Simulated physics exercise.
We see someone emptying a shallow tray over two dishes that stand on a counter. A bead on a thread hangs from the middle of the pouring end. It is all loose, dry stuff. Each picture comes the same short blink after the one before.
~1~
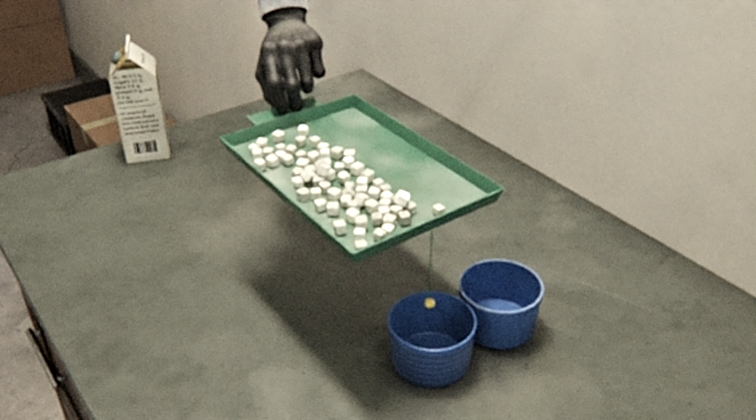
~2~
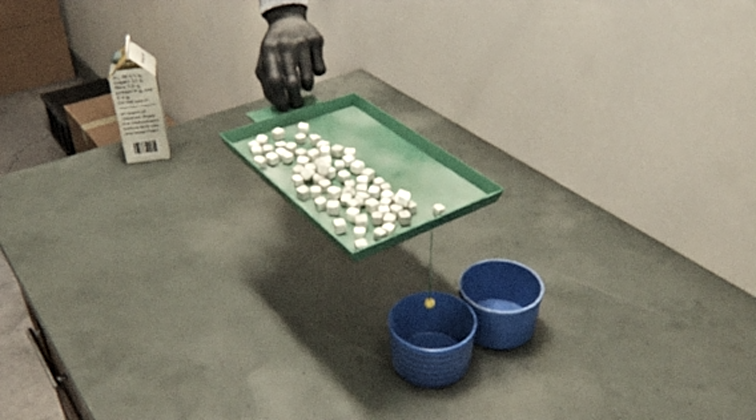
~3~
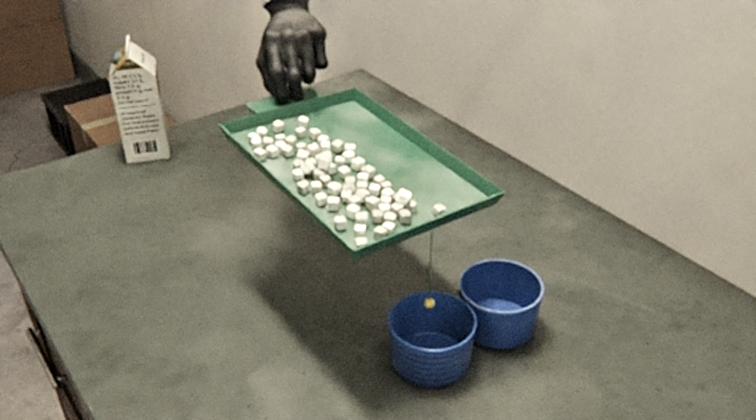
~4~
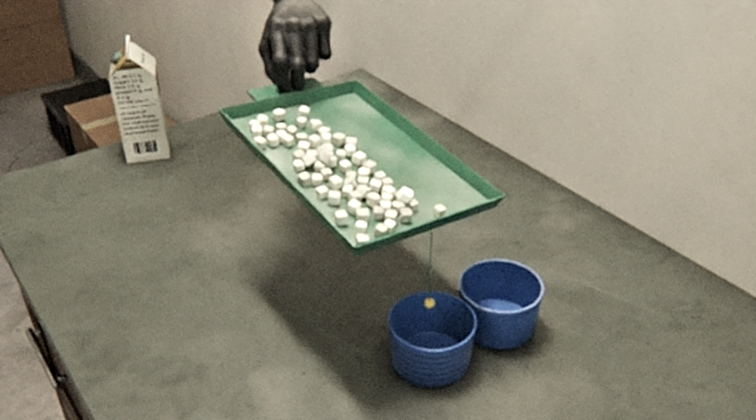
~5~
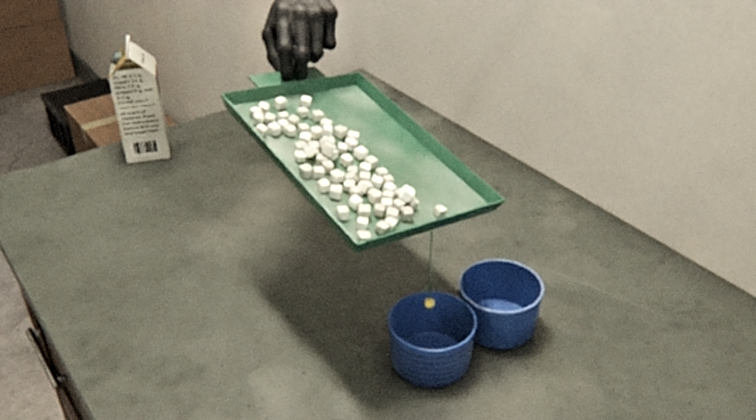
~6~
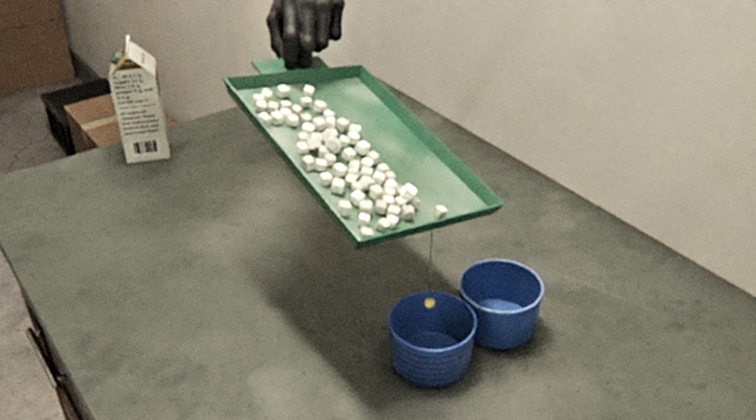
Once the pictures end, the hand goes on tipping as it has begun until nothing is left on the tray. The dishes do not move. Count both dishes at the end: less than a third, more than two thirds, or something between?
Together they catch over two thirds.
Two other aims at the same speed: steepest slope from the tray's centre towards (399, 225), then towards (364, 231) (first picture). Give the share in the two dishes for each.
Roughly 10 per cent, and 10 per cent.
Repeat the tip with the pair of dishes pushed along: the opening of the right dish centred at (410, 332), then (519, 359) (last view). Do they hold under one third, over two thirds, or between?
At the first place below one third, at the second less than a third.
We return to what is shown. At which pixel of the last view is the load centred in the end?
Around (487, 319).
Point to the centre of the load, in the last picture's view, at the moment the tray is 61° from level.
Roughly at (464, 197).
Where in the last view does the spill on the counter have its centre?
Around (429, 320).
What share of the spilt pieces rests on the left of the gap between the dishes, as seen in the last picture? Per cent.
Near 70 %.
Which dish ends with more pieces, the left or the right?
That is the right-hand dish.
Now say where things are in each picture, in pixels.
Corners of the pouring end at (354, 249) and (498, 188), level; middle of the load at (344, 178), sugar cubes; left dish at (459, 361); right dish at (528, 324); bead on its thread at (430, 303), in the first picture.
Corners of the pouring end at (355, 248) and (498, 188), level; middle of the load at (344, 177), in the second picture.
Corners of the pouring end at (355, 246) and (498, 191), tipped barely, lowest at the right corner; middle of the load at (344, 173), in the third picture.
Corners of the pouring end at (357, 243) and (499, 194), tipped a little, lowest at the right corner; middle of the load at (345, 167), in the fourth picture.
Corners of the pouring end at (359, 239) and (499, 198), tipped a little, lowest at the right corner; middle of the load at (347, 161), in the fifth picture.
Corners of the pouring end at (361, 236) and (499, 202), tipped clearly, lowest at the right corner; middle of the load at (349, 155); left dish at (459, 361); right dish at (528, 324), in the sixth picture.
Soon, tray tipped steeply; nearly all on the tray; a stray few in the right dish; a small part in the air.
A while on, tray tipped right over; about two thirds on the tray; about a quarter in the right dish; a stray few outside both; a stray few in the air.
Towards the end, tray tipped past a quarter turn; a small part in the left dish; about two thirds in the right dish; about a quarter outside both.
Finally, tray tipped past a quarter turn; a small part in the left dish; about two thirds in the right dish; about a quarter outside both.
